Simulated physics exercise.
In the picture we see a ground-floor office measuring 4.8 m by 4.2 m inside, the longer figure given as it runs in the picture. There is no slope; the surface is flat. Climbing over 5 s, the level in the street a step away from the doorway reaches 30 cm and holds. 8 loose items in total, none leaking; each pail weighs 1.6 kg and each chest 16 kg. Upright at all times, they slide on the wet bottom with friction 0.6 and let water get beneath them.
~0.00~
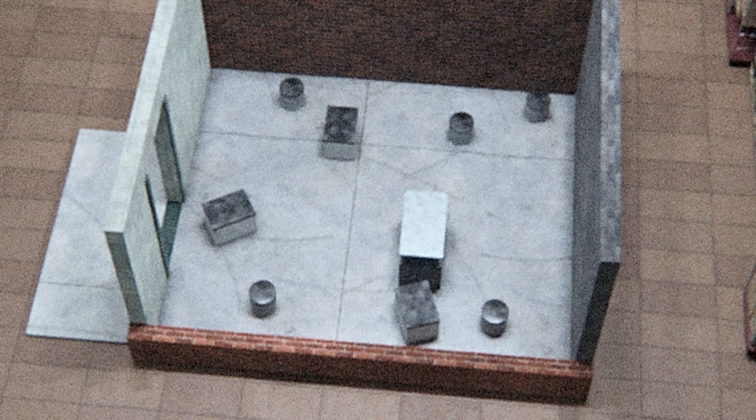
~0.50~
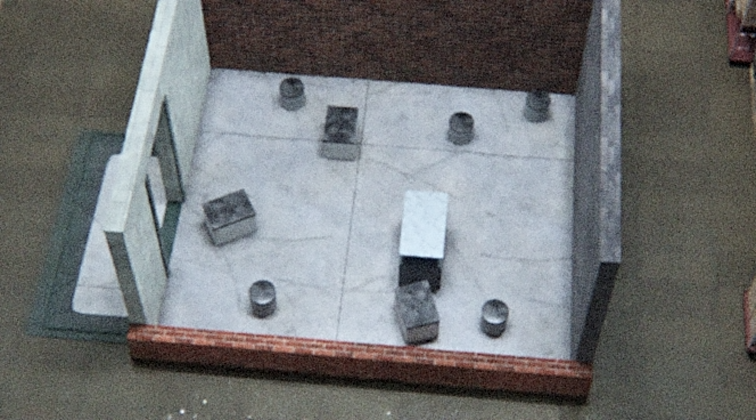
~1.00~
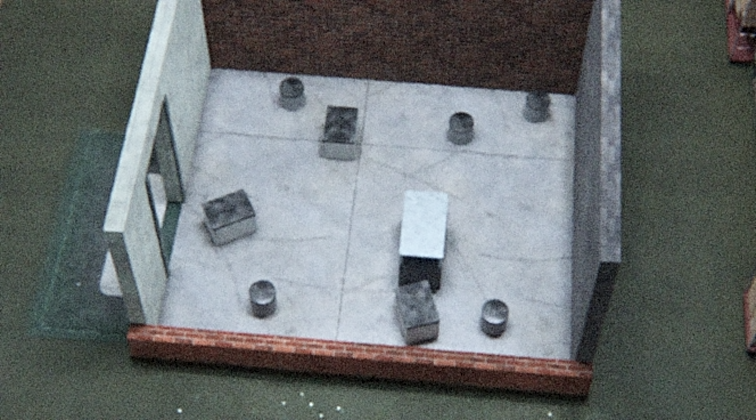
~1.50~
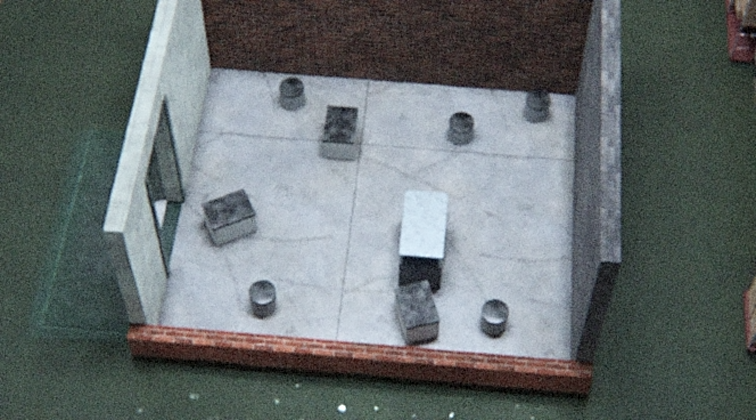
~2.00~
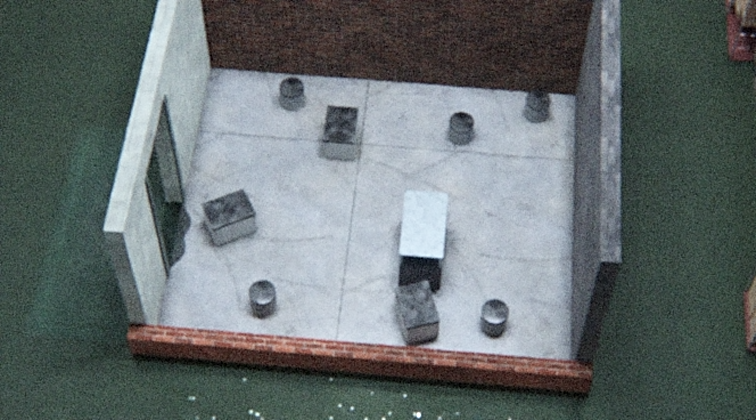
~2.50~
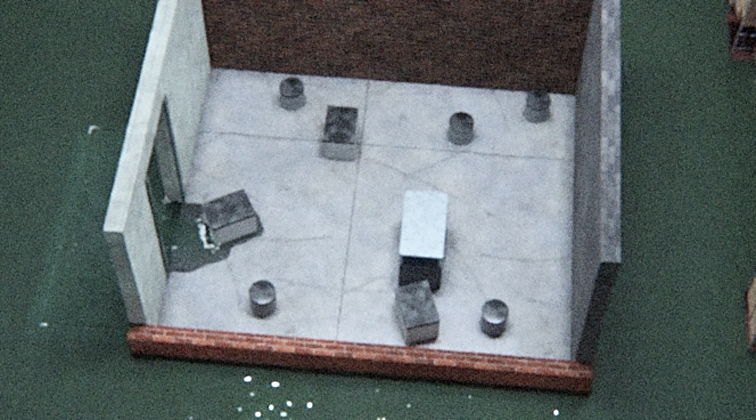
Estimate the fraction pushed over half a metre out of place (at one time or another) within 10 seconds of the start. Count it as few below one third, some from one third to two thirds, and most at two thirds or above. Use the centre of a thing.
Most.
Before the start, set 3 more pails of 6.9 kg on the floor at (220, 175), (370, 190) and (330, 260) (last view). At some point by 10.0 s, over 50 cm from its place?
In the same order as the question: Not as far, farther, farther.
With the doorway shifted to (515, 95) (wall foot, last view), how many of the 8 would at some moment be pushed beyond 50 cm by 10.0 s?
The answer then is 5.
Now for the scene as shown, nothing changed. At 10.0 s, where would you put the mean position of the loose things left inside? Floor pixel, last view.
The centre is close to (462, 150).
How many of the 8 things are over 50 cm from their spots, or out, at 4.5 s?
Answer: 2.
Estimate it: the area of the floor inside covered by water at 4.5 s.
I'd put it close to 7.5 m2.
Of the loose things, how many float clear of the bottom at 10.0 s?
At that time the total is 7.
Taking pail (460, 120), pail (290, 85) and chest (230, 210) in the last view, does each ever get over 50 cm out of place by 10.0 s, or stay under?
Same order as the question: Greater, greater, greater.
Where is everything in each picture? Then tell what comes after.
A pail at (495, 311) rests on the ground; a chest at (341, 123), on the bottom; water covers 0.0 m2; 0 of 8 have shifted, in the first frame.
A pail at (495, 311), on the bottom; a chest at (341, 123), on the bottom; water covers 0.0 m2; 0 of 8 have shifted, in the second frame.
A pail at (495, 311) rests on the ground; a chest at (341, 123) rests on the ground; water covers 0.0 m2; 0 of 8 have shifted, in the third frame.
A pail at (495, 311), on the bottom; a chest at (341, 123), on the bottom; 0.0 m2 under water; 0 of 8 have shifted, in the fourth frame.
A pail at (495, 311) rests on the ground; a chest at (341, 123), on the bottom; water covers 0.1 m2; 0 of 8 have shifted, in the fifth frame.
A pail at (495, 311) rests on the ground; a chest at (341, 123), on the bottom; water covers 0.4 m2; 0 of 8 have shifted, in the sixth frame.
After 3.5 s 0 of 8 are over 50 cm from their spots; 0 afloat.
After 4.5 s 2 of 8 are over 50 cm from their spots; 1 afloat.
After 7.0 s 5 of 8 are over 50 cm from their spots; 4 afloat.
After 10.0 s 5 of 8 are over 50 cm from their spots, and 6 have been at some point; 7 afloat.
